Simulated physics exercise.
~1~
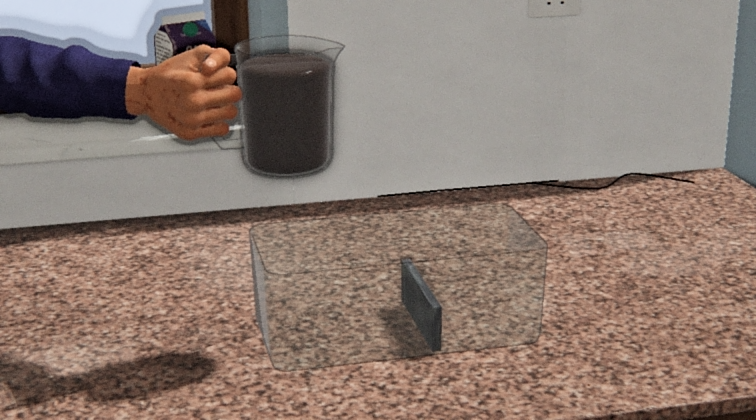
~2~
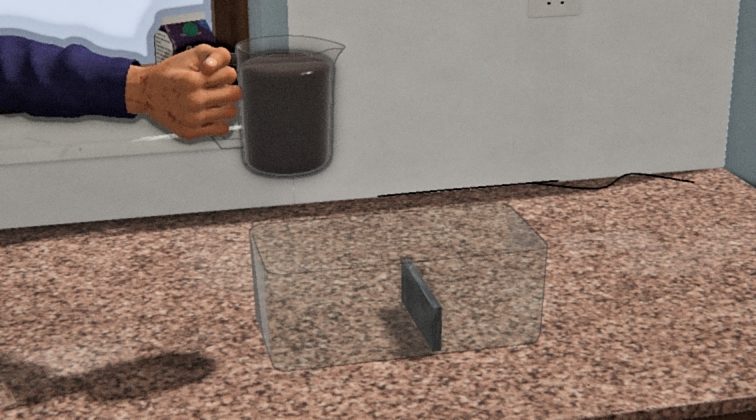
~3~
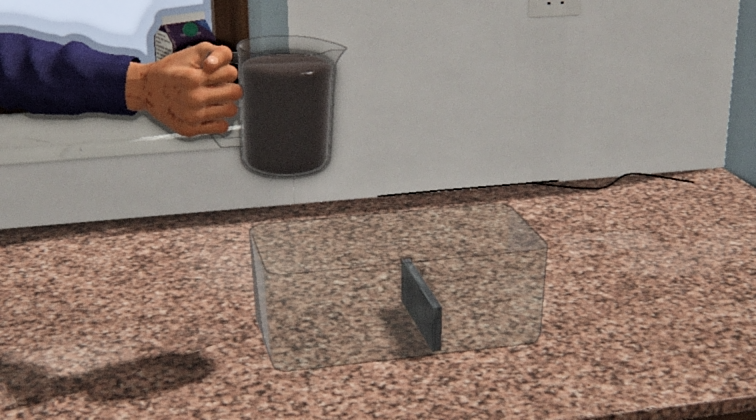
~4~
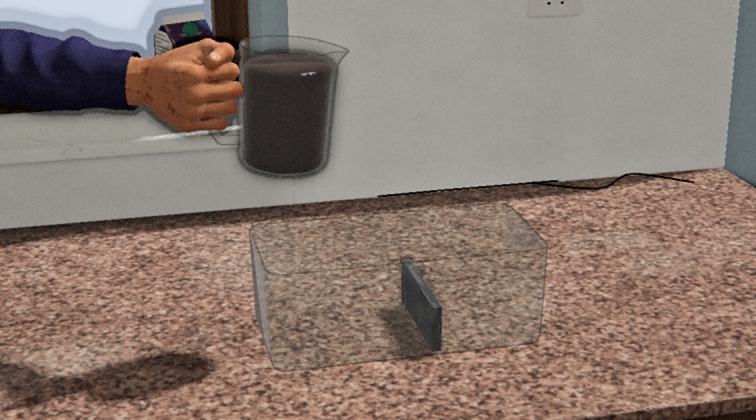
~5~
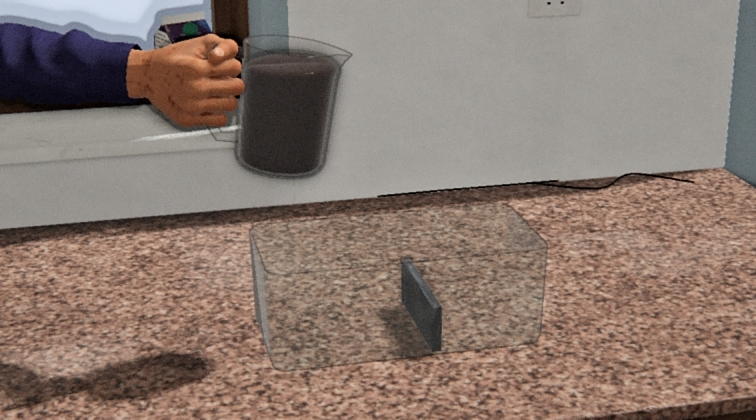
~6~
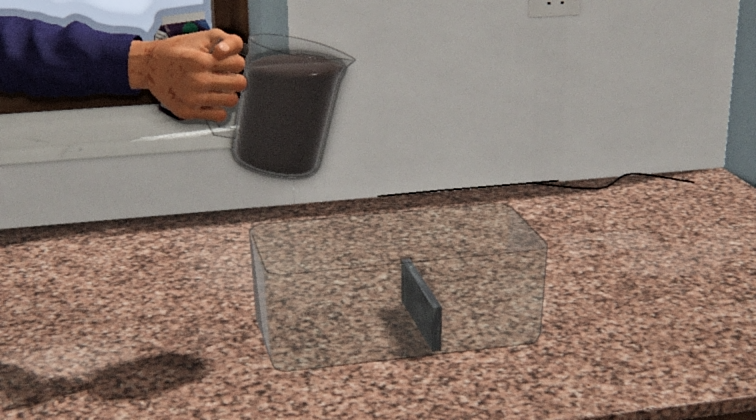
A hand in a dark blue sleeve, reaching in from the left, holds a clear beaker of dark brown liquid by its handle and, after staying almost upright, slowly leans it to the right. Below sits a clear rectangular basin with a dark grey divider on a speckled pinkish-brown counter. The view, slightly from above, stays still before a pale grey wall with a socket and black cord.
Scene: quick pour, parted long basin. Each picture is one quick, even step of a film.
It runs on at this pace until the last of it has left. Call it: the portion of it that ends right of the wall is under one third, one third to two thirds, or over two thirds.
One third to two thirds.
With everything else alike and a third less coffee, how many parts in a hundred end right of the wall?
The share comes to roughly 15 per cent.
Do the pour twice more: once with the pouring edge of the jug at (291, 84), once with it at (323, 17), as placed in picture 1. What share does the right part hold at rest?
Try one: 5 %; try two: 20 %.
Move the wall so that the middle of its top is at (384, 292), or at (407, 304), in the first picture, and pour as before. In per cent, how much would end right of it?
Try 1: Some 85 %; try 2: 60 %.
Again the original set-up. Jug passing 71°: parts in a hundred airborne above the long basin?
Around 15 percent.
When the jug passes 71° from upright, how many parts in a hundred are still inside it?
It works out to close to 80 percent.
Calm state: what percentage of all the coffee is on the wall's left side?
Share approx. 55 per cent.
A moment on, the jug is tipped part way and 80 per cent is still to pour, 1 is left of the wall and 3 right of it.
Next, the jug is tipped right over and 20 per cent is still to pour, 22 is left of the wall and 37 right of it.
Then the jug is tipped right over and 0 per cent is still to pour, 55 is left of the wall and 42 right of it.
Later the jug is tipped right over and 0 per cent is still to pour, 56 is left of the wall and 42 right of it.
At rest 56 per cent lies left of the wall, 42 right of it and 2 outside.
